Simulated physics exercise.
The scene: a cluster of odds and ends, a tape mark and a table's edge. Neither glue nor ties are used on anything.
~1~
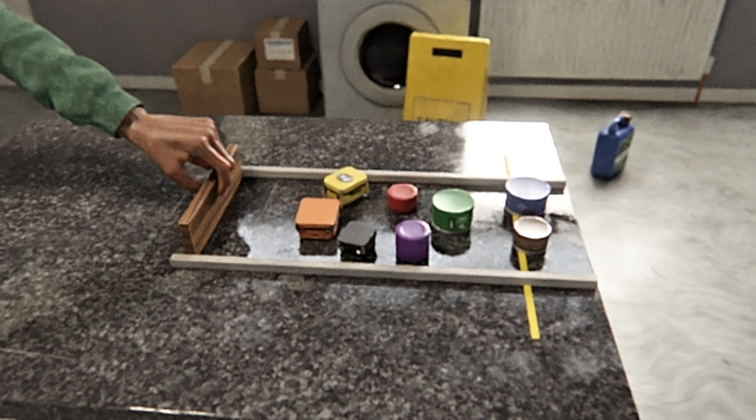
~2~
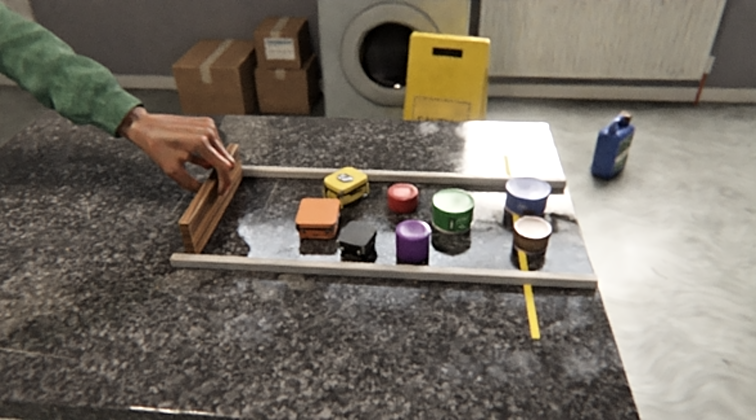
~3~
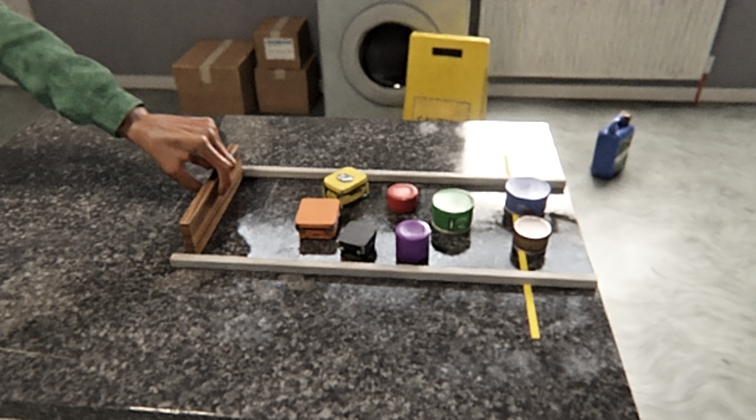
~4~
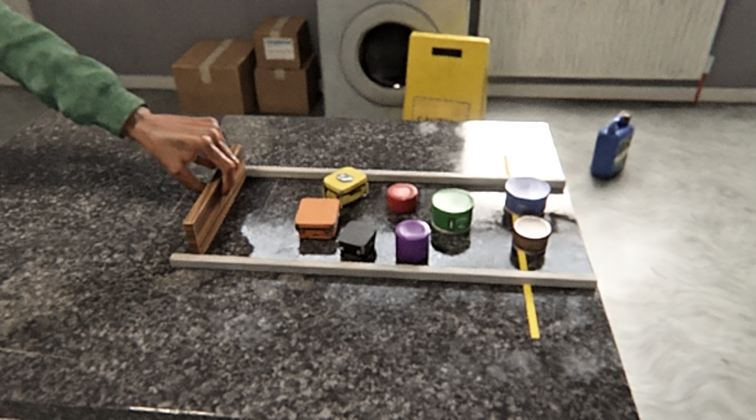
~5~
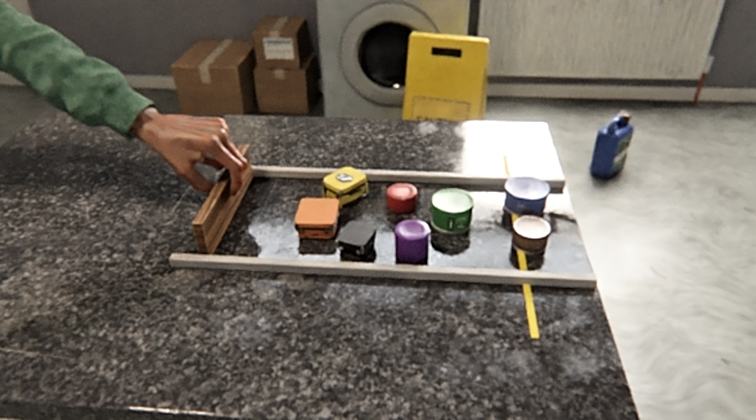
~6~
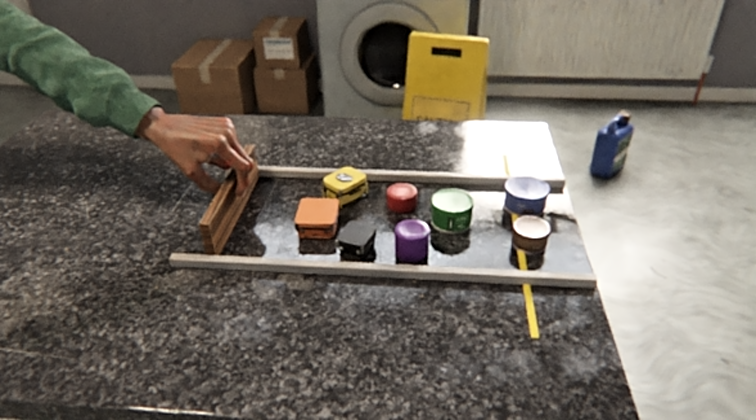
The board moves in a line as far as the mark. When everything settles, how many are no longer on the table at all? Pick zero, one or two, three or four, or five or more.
One or two are off the table.
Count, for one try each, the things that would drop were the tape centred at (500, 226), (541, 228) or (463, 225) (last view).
The counts: 1, 5 and 0.
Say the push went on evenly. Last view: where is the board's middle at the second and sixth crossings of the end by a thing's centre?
For the first, roughly (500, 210); for the next, roughly (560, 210).
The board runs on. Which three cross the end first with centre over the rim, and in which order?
Blue tin, brown tin, green pot.
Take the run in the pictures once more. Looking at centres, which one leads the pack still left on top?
It would be the green pot, I'd say.
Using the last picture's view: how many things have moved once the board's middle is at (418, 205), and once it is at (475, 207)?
In order, the tallies are 6 and 8.
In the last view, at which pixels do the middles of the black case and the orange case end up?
Middles: Around (542, 261) and around (538, 229).
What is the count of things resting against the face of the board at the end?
So the total is 3.
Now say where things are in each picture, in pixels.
Blue tin (527, 197); brown tin (531, 236); green pot (453, 212); board (215, 197); tape (517, 228), in the first picture.
Brown tin (531, 236); purple lid (413, 241), in the second picture.
Green pot (453, 212); red lid (403, 198), in the third picture.
Blue tin (526, 197); yellow case (346, 188), in the fourth picture.
Brown tin (530, 235); board (227, 197), in the fifth picture.
Blue tin (526, 197); brown tin (530, 235); green pot (452, 211); board (233, 197); tape (517, 227), in the sixth picture.
A little later, none off yet; blue tin at rest near (526, 197); brown tin at rest near (530, 235); green pot at rest near (452, 211).
Next, none off yet; blue tin at rest near (526, 197); brown tin at rest near (530, 235); green pot shifted about its own width near (479, 214).
When it is over, the number that fall off is one or two; down, brown tin and blue tin.
